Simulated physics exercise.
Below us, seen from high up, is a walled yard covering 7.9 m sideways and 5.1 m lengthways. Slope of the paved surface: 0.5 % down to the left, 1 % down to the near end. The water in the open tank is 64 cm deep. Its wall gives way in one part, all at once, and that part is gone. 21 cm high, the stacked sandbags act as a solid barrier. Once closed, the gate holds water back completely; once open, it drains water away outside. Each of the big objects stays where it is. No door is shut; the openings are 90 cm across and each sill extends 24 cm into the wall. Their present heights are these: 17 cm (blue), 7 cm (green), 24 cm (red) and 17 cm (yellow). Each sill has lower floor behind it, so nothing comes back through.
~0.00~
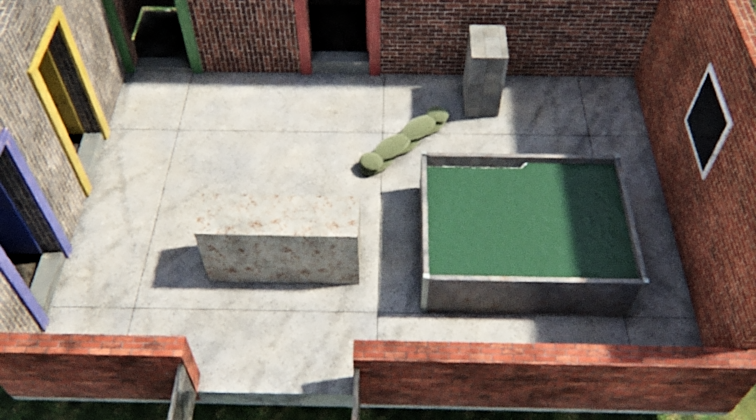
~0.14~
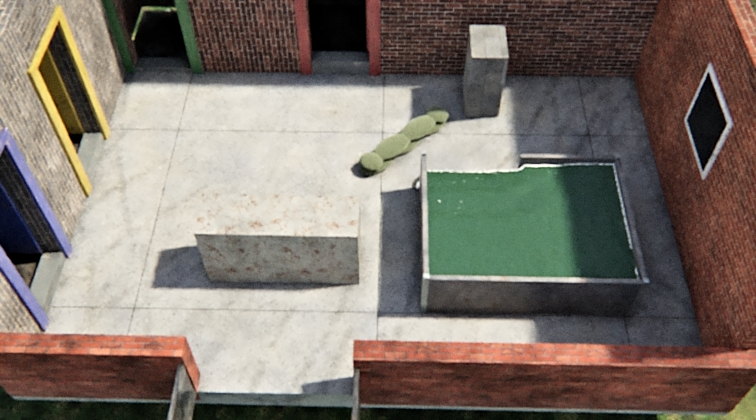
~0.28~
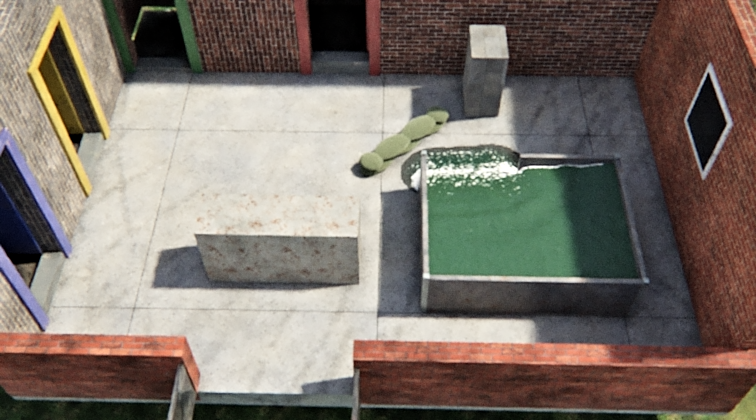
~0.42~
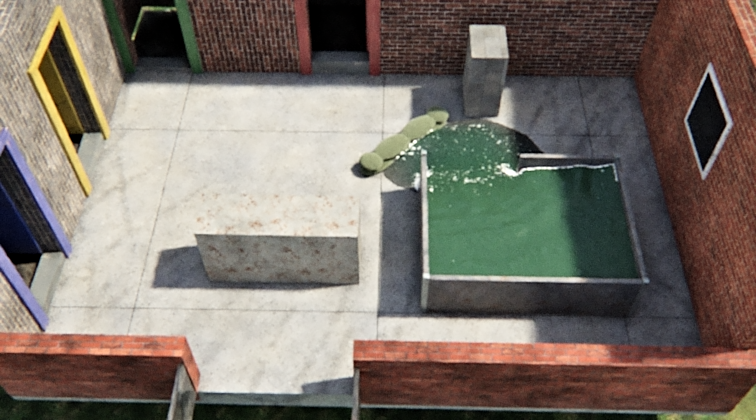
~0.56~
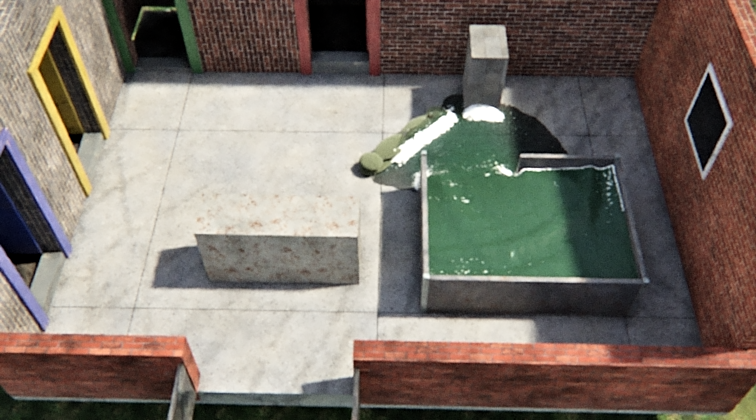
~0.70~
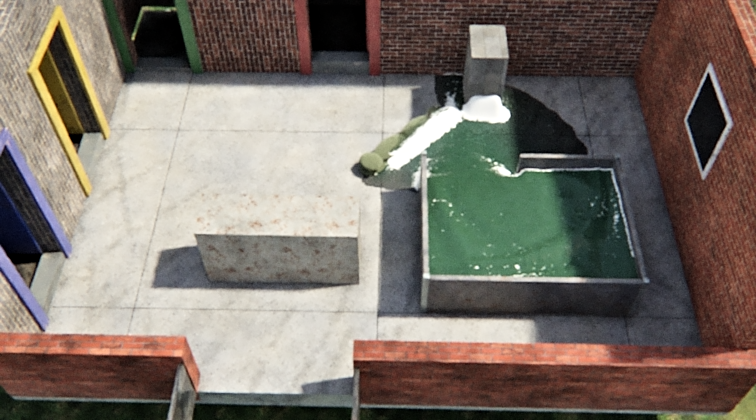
The clip opens on a brick-walled paved yard, seen from above, with a tank of still green water on the right. Part of its far wall disappears, and water pours through the gap, foaming across the paving, then churns white against the sandbags and around the grey pillar.
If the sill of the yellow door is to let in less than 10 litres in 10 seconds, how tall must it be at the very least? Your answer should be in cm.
At the very least, close to 8 cm.
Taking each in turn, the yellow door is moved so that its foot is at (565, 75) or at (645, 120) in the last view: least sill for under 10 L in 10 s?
Minimums: Roughly 18 cm and 23 cm.
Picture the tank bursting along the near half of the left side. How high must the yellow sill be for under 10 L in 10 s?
Estimate: Near 6.5 cm.
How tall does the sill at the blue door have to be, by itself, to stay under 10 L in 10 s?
About 8.0 cm at blue.
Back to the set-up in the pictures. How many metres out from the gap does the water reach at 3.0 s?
Roughly 5.6 metres.
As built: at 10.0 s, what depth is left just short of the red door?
2.0 cm.
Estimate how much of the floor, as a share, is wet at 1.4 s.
Roughly 20 percent of the floor is wet.
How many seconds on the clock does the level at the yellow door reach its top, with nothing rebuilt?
Some 4.5 s, more or less.
After 1.4 s water covers 20 % of the floor, deepest (44 cm) near (428, 145); it has not reached the yellow door.
After 3.0 s water covers 50 % of the floor, deepest (30 cm) near (428, 145); it has not reached the yellow door.
After 10.0 s water covers 95 % of the floor, deepest (17 cm) near (36, 354); 6 cm at the yellow door, 0 litres in over its 17 cm sill.
At the yellow door as built, the water arrived by 3.6 s and peaked near 12 cm at 4.4 s.
Run again over the same 10 s with other heights there, 20 litres in over 6.5 cm, 2 litres over 10 cm. The limit of 10 litres is kept from about 8 cm up.
